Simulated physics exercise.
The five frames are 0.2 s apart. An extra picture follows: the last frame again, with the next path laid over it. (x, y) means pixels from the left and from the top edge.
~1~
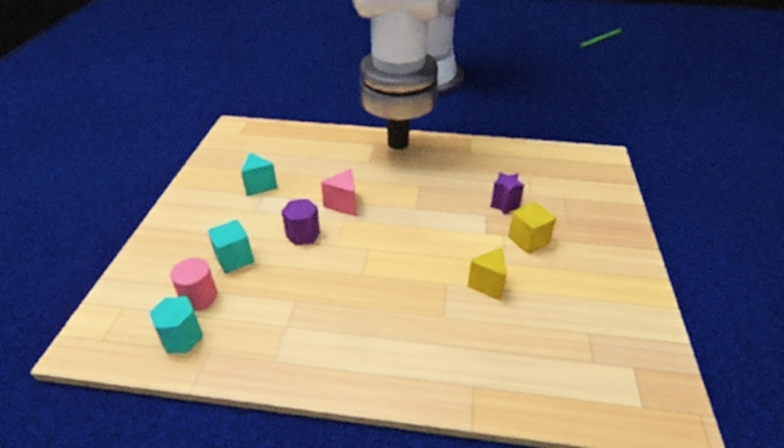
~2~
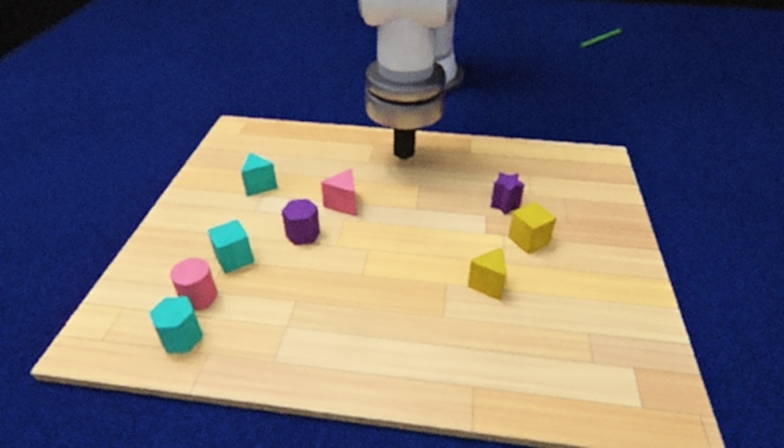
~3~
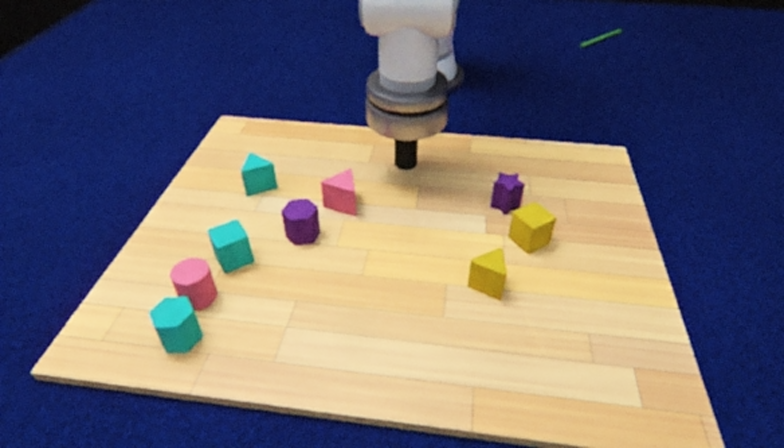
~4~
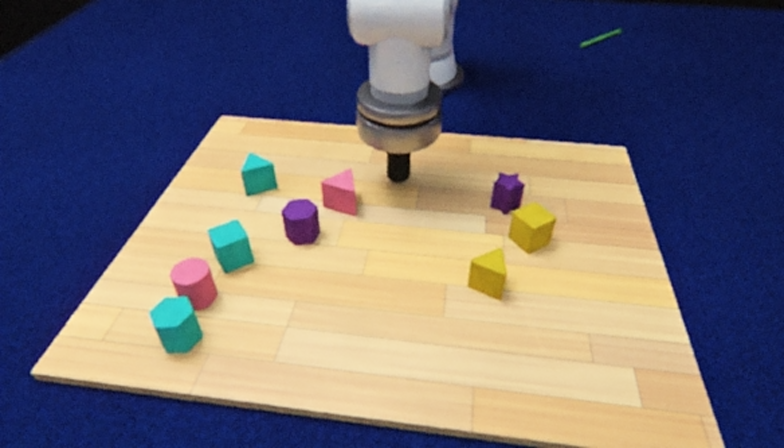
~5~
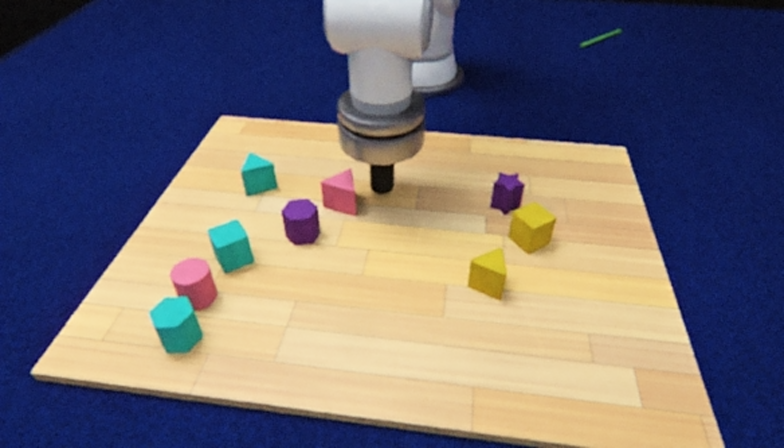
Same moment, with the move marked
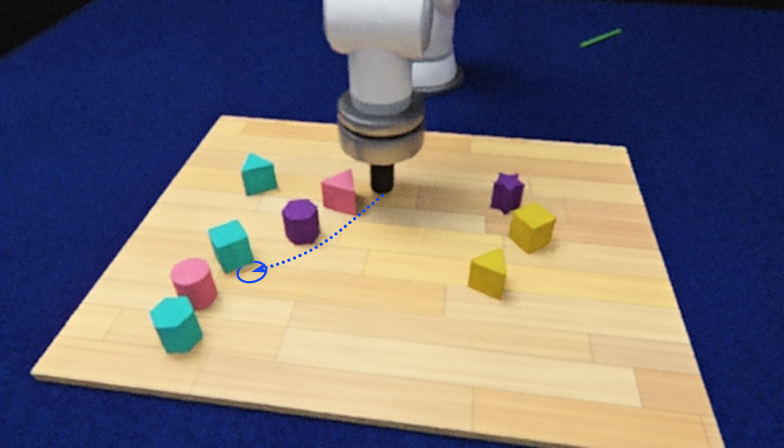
The video shows a robotic arm with a dark rod above a wooden board scattered with turquoise, pink, purple and yellow blocks. The rod moves slightly toward the viewer, then shifts left near the pink triangular block, while the blocks stay still.
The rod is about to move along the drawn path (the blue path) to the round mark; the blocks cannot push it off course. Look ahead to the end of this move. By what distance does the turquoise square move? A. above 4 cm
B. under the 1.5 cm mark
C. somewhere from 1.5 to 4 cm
B.
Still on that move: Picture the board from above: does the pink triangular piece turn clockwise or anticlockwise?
Its spin: Clockwise.
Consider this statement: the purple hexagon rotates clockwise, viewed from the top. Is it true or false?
It is true.
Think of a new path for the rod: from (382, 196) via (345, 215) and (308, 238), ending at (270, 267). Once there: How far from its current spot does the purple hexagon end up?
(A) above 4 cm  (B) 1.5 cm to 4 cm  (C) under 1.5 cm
My pick is A.
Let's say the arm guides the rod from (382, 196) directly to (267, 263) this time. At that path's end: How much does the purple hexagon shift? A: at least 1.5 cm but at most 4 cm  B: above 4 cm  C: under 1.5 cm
I'll go with B - above 4 cm.
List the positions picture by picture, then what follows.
Lower end of the rod (398, 145), tops of blocks, pink cylinder (190, 270), turquoise square (227, 233), purple hexagon (299, 209), pink triangular piece (342, 180), in the first picture.
Rod (404, 154), blocks as before, in the second picture.
Rod (406, 165), blocks as before, in the third picture.
Rod (398, 176), blocks as before, in the fourth picture.
Rod (382, 187), pink cylinder (190, 270), turquoise square (227, 233), purple hexagon (299, 209), pink triangular piece (342, 180), in the fifth picture.
The drawn path runs from (382, 196) through (349, 223) and (308, 252) to (252, 272).
The first path, step by step. One third of the way, rod (349, 215); pink triangular piece (335, 183), turned 40° clockwise.
Two thirds of the way, rod (306, 243); purple hexagon (289, 210), turned 25° clockwise; pink triangular piece (335, 183), turned 40° clockwise.
At the end, rod (250, 263); pink cylinder not moved; turquoise square (225, 232); purple hexagon (289, 210), turned 30° clockwise; pink triangular piece (335, 183), turned 40° clockwise.
